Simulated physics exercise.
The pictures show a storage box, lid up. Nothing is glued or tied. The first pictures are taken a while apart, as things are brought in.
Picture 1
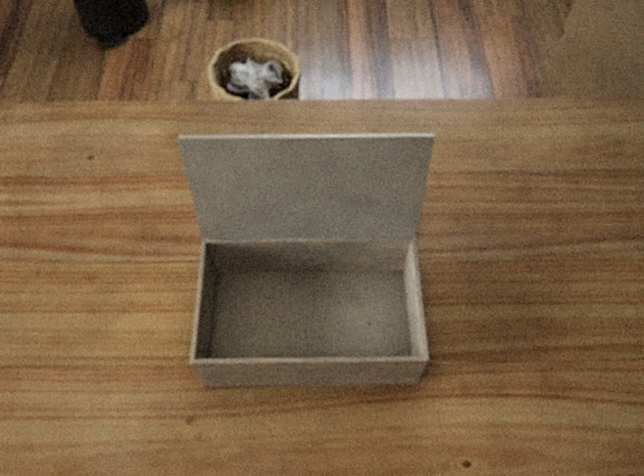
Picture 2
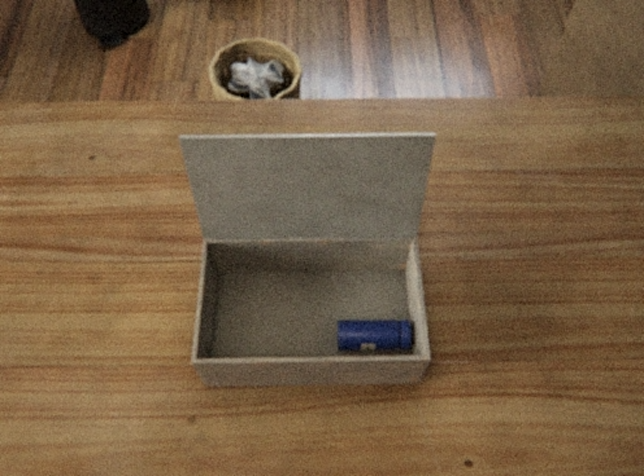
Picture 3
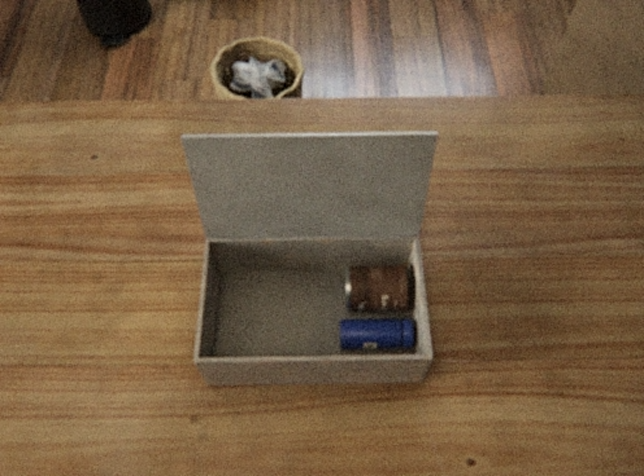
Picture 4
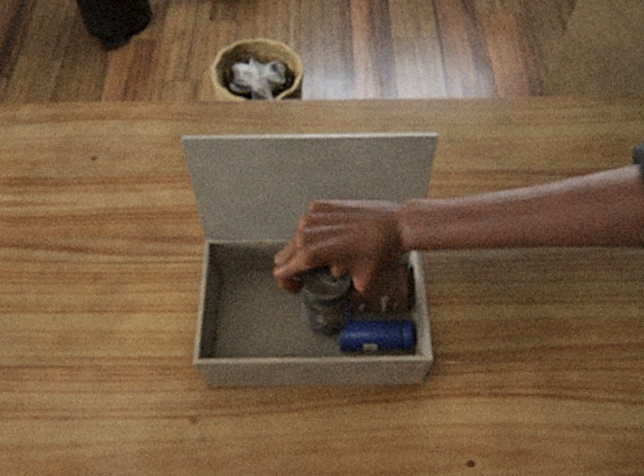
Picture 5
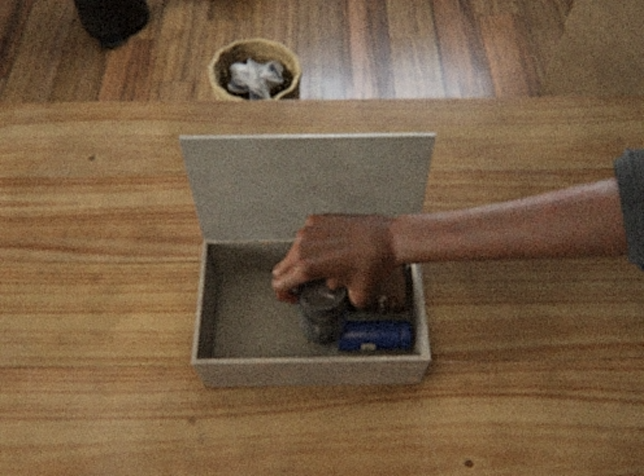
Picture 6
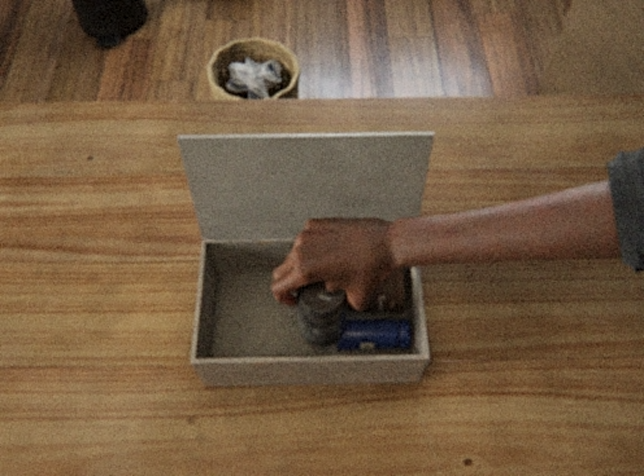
The clip opens on an empty, open-lidded box on a wooden table. A blue shaker appears lying at its front right, then a brown can appears behind it. A hand reaches in from the right and lowers a grey can beside them, still gripping it as the clip ends.
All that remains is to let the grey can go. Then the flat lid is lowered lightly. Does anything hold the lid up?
In the end the lid sits on the rim.
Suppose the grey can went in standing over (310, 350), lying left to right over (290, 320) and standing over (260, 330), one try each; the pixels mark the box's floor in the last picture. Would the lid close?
First try: It is held up; second try: It shuts flat; third try: It stays ajar.
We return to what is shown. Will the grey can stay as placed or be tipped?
The grey can tips.
Then, 0.60 s on from there, grey can on its side near (255, 320).
Then, 1.60 s on from there, lid 54° above the rim; grey can on its side near (257, 308).
Then, 2.00 s on from there, lid 12° above the rim; grey can on its side near (257, 306).
In the end, lid shut; toppled in the box, grey can; the other 2 unmoved. At the end, from the last picture's camera, grey can near (259, 298).
